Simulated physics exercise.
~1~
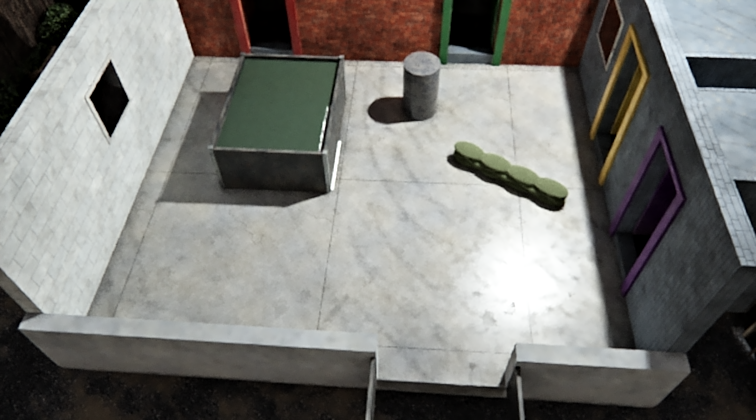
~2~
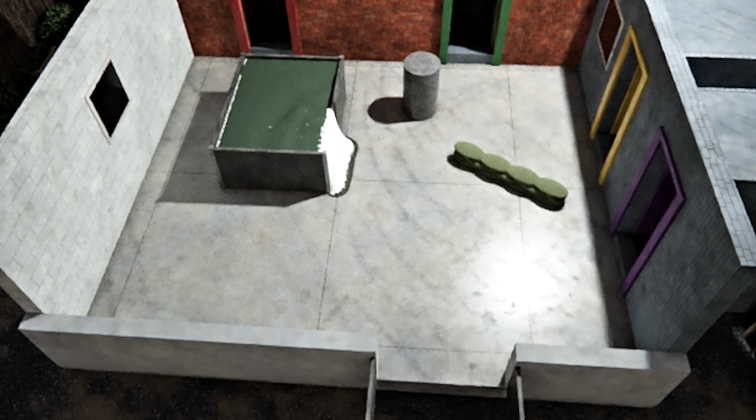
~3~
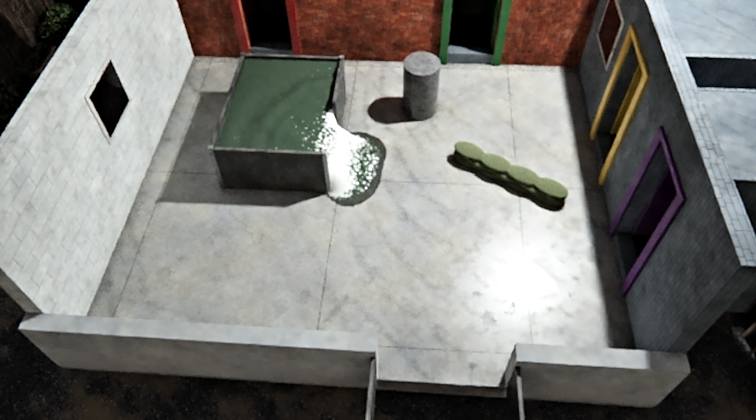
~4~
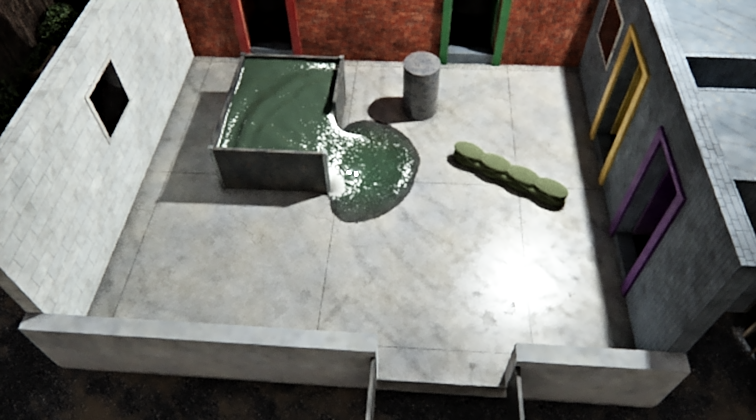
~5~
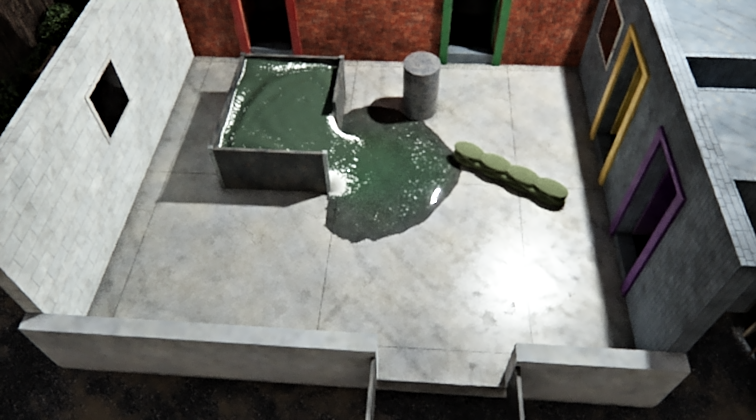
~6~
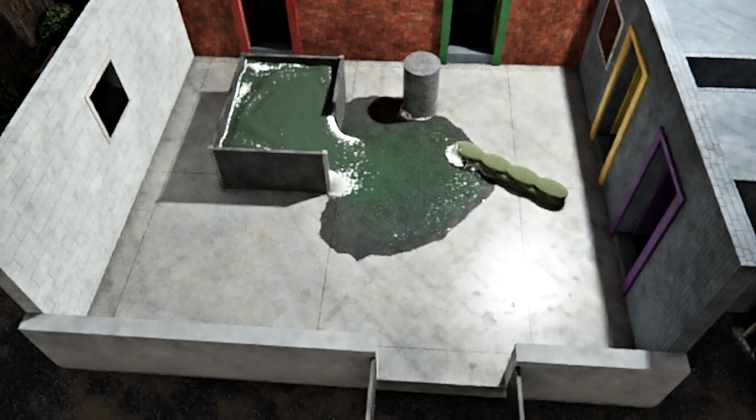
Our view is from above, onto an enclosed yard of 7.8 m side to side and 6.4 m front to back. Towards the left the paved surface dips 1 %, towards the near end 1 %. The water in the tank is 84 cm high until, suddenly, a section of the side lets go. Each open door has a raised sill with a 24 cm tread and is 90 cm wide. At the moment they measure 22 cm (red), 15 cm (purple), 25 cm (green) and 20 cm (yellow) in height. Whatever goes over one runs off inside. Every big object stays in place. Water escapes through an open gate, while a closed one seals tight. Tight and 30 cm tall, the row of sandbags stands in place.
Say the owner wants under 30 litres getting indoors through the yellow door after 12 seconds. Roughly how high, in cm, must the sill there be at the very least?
At the very least some 6.5 cm.
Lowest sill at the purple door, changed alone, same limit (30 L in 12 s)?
For purple: Close to 25 cm.
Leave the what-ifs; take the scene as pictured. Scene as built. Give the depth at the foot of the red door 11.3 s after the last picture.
Lab note: Depth approx. 3.0 cm.
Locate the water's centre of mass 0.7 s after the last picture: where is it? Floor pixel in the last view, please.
Centre of mass: About (339, 155) px.
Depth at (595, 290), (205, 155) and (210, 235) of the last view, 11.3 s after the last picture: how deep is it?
Roughly 7, 7 and 5 cm, in turn.
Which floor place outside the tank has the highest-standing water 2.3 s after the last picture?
Check close to (638, 378).
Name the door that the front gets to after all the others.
Red, last of all.
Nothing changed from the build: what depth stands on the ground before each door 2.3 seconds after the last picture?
Lab note, cm: Red 0; purple 25; green 3; yellow 9.
Then, 0.7 s after the last picture water covers 30 % of the floor, deepest (42 cm) near (343, 171); it has not reached the yellow door.
Then, 2.3 s after the last picture water covers 50 % of the floor, deepest (45 cm) near (638, 378); 9 cm at the yellow door, 0 litres in over its 20 cm sill.
Then, 11.3 s after the last picture water covers 95 % of the floor, deepest (12 cm) near (76, 343); 7 cm at the yellow door, 0 litres in over its 20 cm sill.
At the yellow door as built, the water peaked near 12 cm, 5.3 s after the last picture.
With a sill of 5.5 cm, 44 litres would have come in within the 12 s; with 7.5 cm, 19 litres. So under 30 litres takes about 6.5 cm.
